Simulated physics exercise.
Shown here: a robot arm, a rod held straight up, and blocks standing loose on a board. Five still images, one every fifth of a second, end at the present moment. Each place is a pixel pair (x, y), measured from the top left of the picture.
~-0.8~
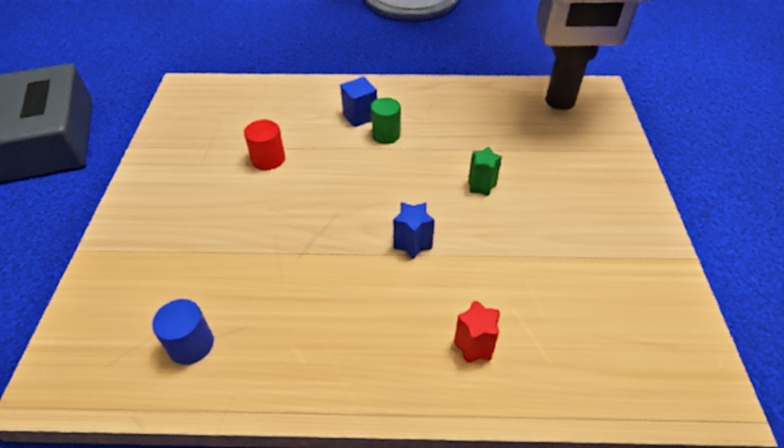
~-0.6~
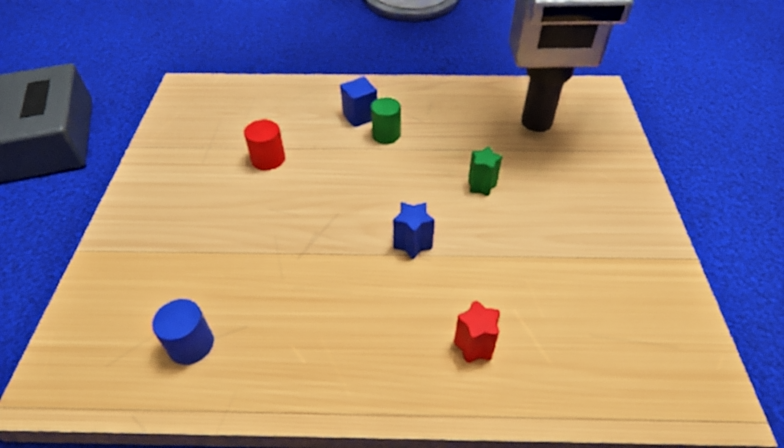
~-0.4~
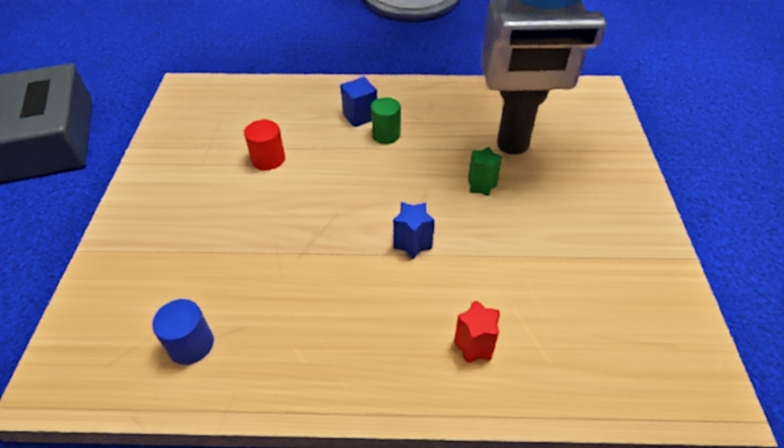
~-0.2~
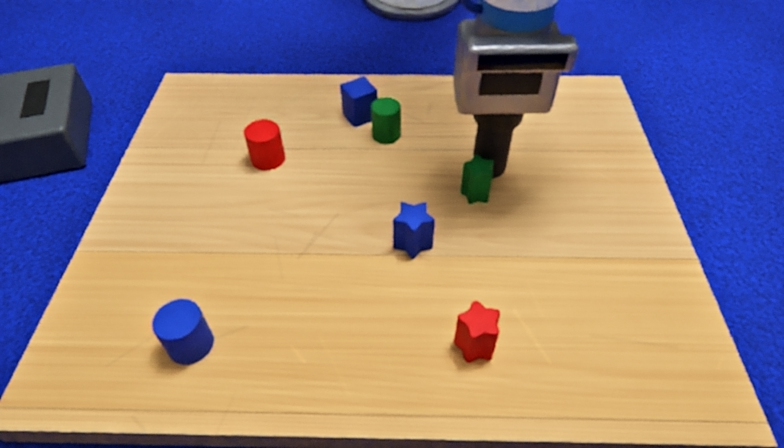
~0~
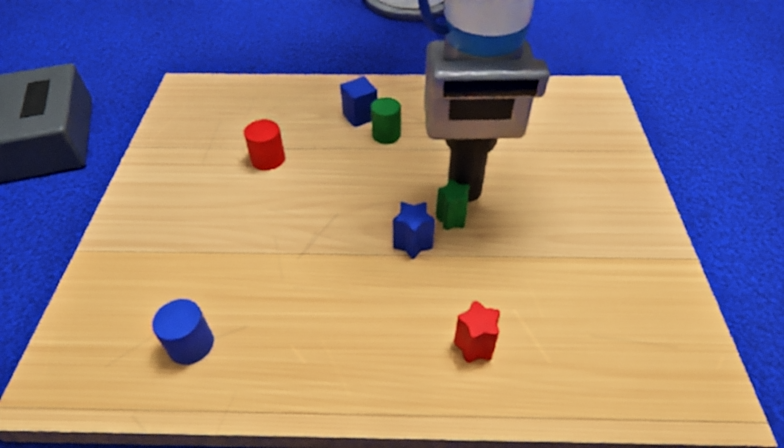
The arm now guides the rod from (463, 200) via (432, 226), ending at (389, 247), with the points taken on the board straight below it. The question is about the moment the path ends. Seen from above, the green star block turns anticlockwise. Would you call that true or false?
True
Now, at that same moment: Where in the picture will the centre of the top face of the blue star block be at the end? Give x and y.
The middle of the upper face of the blue star block will lie at about (375, 244) in the picture.
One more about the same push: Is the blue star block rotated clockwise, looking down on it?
My answer is yes.
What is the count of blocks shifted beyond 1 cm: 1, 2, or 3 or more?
Two will move.
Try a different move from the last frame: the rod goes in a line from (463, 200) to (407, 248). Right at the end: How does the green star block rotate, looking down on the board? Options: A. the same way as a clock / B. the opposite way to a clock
My answer is option B.
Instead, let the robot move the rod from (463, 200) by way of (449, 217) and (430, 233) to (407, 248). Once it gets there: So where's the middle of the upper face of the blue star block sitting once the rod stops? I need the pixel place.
It will end up at (378, 234).
The first path, step by step. Halfway along, rod (432, 217); blue star block (397, 226); green star block (429, 221), turned 15° anticlockwise.
At the end, rod (389, 238); blue star block (375, 244), turned 20° clockwise; green star block (423, 234), turned 60° anticlockwise.
